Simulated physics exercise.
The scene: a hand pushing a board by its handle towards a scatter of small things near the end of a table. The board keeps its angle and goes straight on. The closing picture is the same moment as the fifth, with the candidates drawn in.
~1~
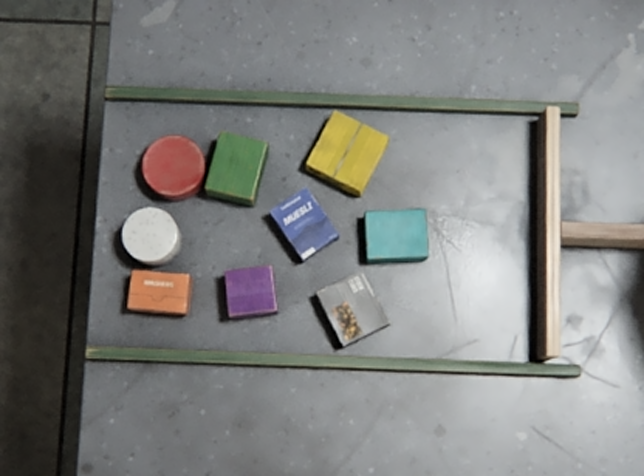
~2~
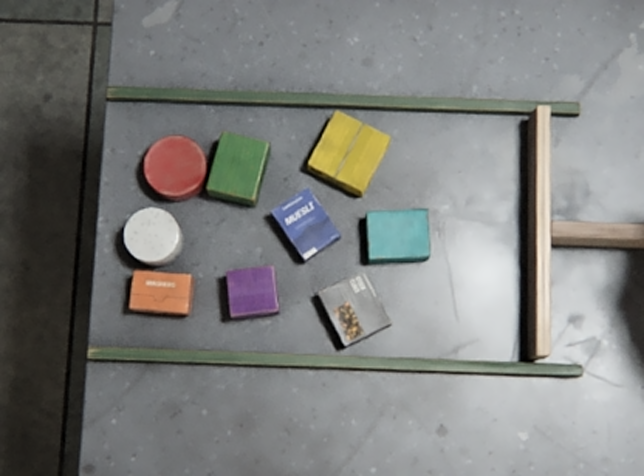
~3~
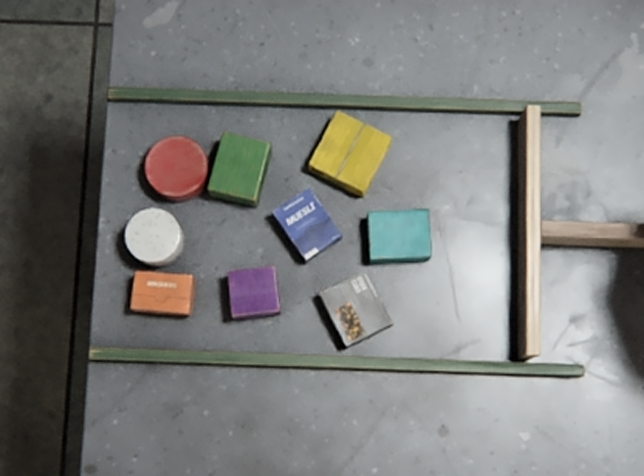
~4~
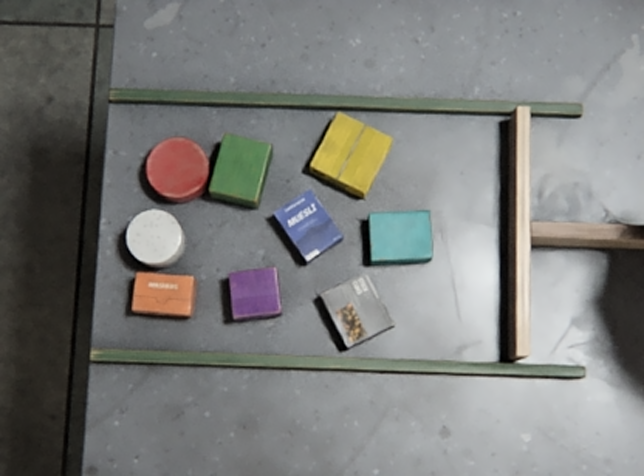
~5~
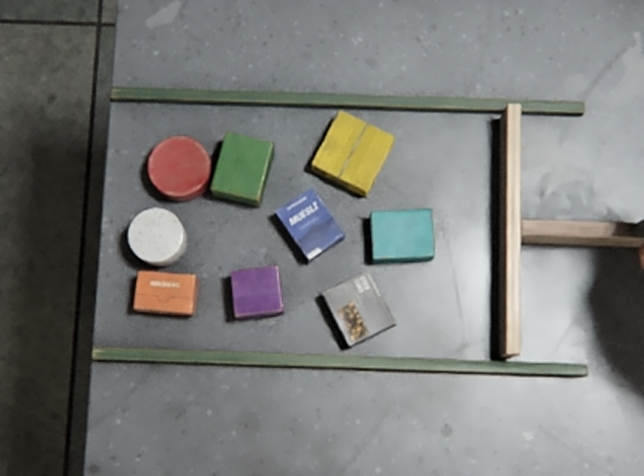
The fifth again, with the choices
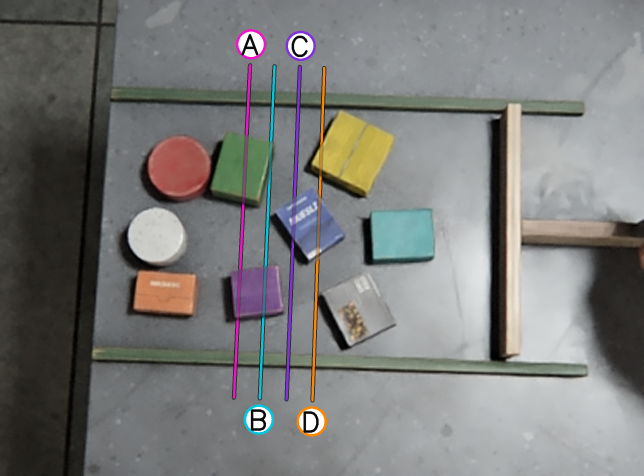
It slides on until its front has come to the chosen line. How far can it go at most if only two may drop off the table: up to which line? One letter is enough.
It should halt at A.
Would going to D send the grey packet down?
No.
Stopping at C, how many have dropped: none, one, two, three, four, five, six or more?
The count is none.
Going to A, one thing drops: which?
It is the red tub.
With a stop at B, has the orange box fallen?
No.
On the copy, A at (242, 227); B at (267, 228); C at (293, 229); D at (319, 229).
On A. First, board (417, 223); turquoise block (376, 235); white pot (158, 238).
Then, board (320, 220); red tub (148, 153); green block (214, 166).
Finally, board (245, 217); red tub over the edge; white pot (104, 237); one fallen.
By contrast, B is within the limit but short; C is within the limit but short; D is within the limit but short.
